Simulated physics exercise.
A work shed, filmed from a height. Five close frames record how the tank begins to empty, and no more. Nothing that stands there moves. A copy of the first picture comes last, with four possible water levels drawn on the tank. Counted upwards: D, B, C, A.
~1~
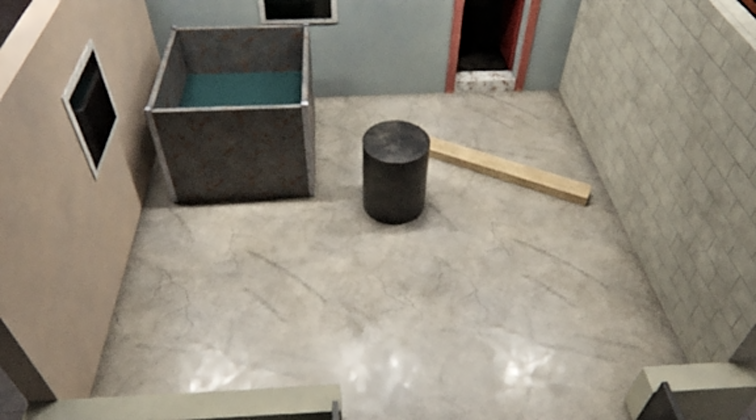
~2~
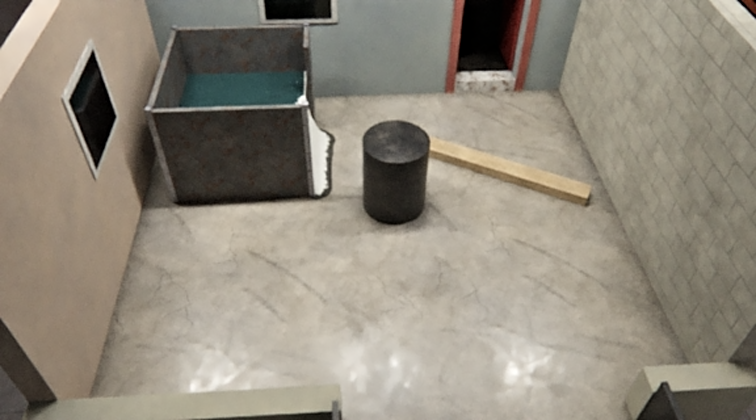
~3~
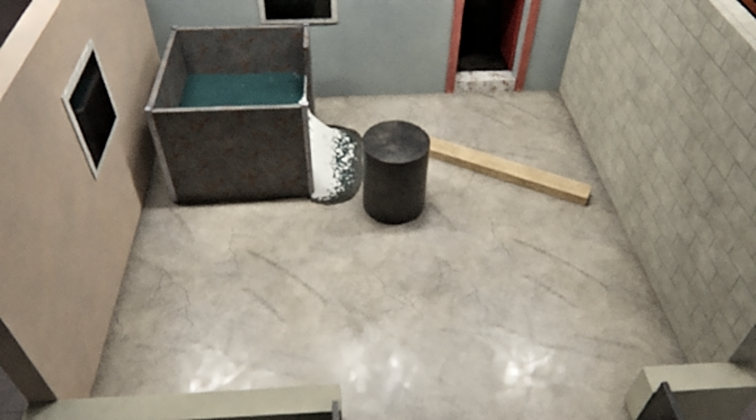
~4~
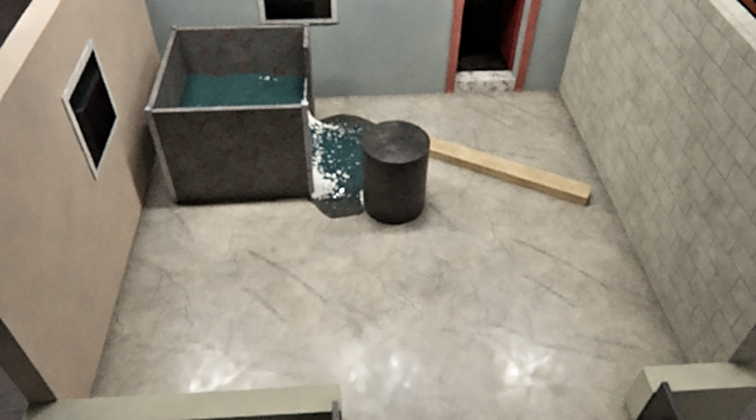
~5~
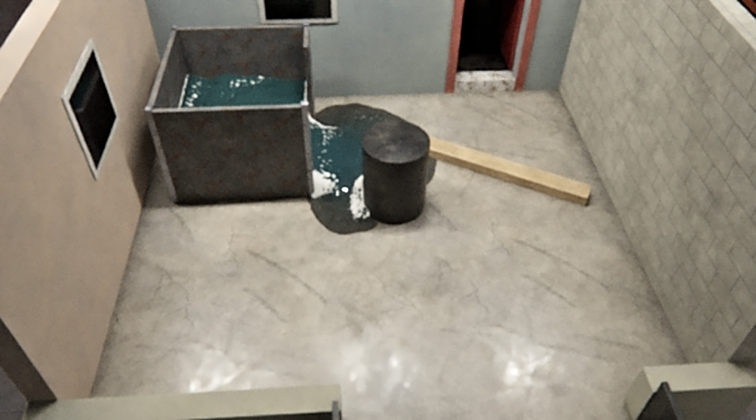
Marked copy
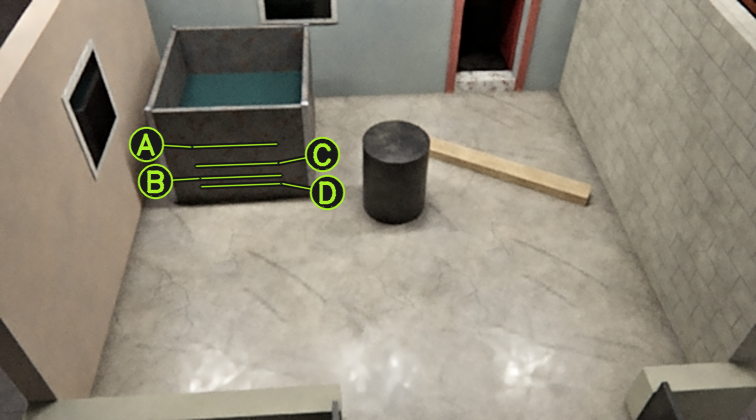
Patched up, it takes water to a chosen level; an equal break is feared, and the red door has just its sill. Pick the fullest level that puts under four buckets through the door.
A.
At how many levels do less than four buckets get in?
All of the four.
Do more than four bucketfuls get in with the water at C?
No.
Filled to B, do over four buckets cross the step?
No.
In lime, A at (234, 145); B at (240, 176); C at (237, 164); D at (241, 185); from the bottom up D, B, C, A.
If A is chosen, a bucket or two gets in.
If B is chosen, nothing gets over.
If C is chosen, nothing gets over.
If D is chosen, nothing gets over.
